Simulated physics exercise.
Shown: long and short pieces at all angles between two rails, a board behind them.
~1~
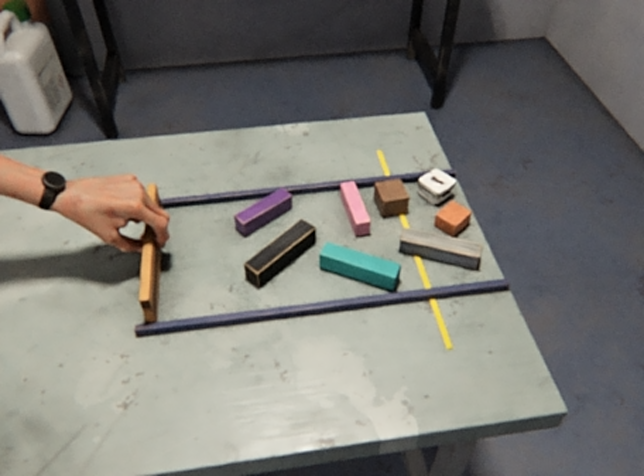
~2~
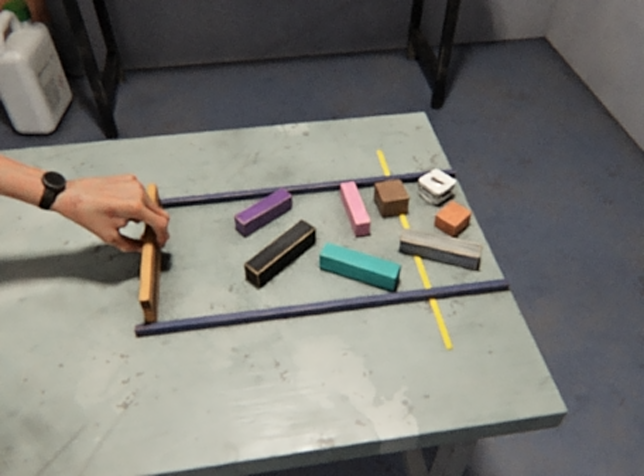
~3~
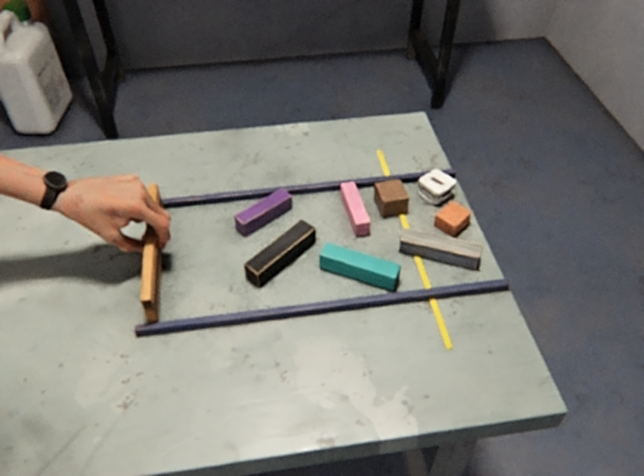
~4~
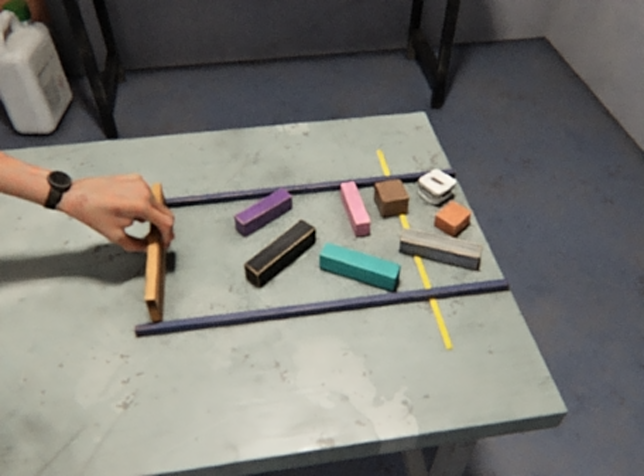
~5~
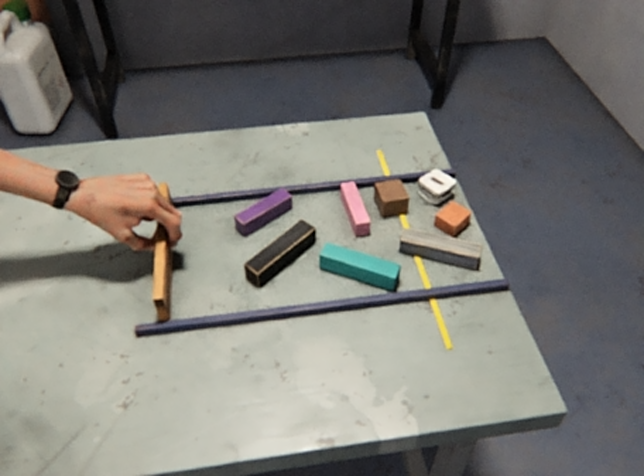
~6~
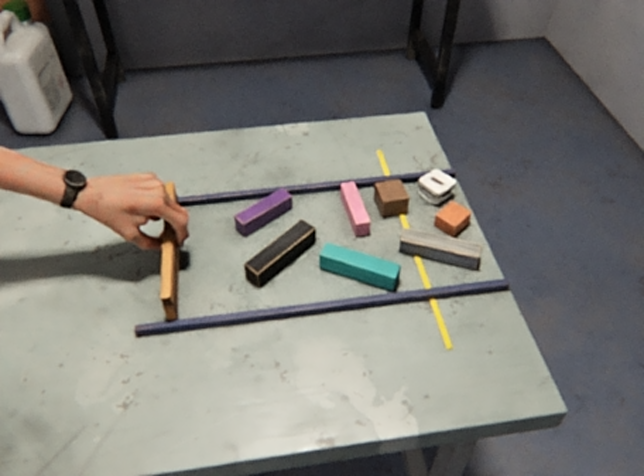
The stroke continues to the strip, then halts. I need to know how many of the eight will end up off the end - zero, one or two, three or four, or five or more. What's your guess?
I'd say one or two.
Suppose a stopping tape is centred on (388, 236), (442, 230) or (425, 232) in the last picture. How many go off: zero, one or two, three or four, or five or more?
Tape by tape, the falls would be no fall at all, then 5 or more, then three or four.
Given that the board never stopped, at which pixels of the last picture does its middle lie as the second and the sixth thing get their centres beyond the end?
At (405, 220) for the second, at (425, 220) for the sixth.
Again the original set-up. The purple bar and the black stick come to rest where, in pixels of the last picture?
(424, 193) and (433, 228).
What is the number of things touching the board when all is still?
In total, 2.
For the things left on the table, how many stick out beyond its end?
The figure is 3.
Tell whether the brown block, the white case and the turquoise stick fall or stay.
So the brown block comes off; as for the white case, it comes off; and the turquoise stick remains aboard.
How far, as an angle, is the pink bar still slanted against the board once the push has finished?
Roughly 15 degrees.
Soon after, none off yet; orange block at rest near (453, 219); white case at rest near (436, 188); grey stick at rest near (439, 248).
At rest, the number that fall off is one or two; fallen, brown block and white case.
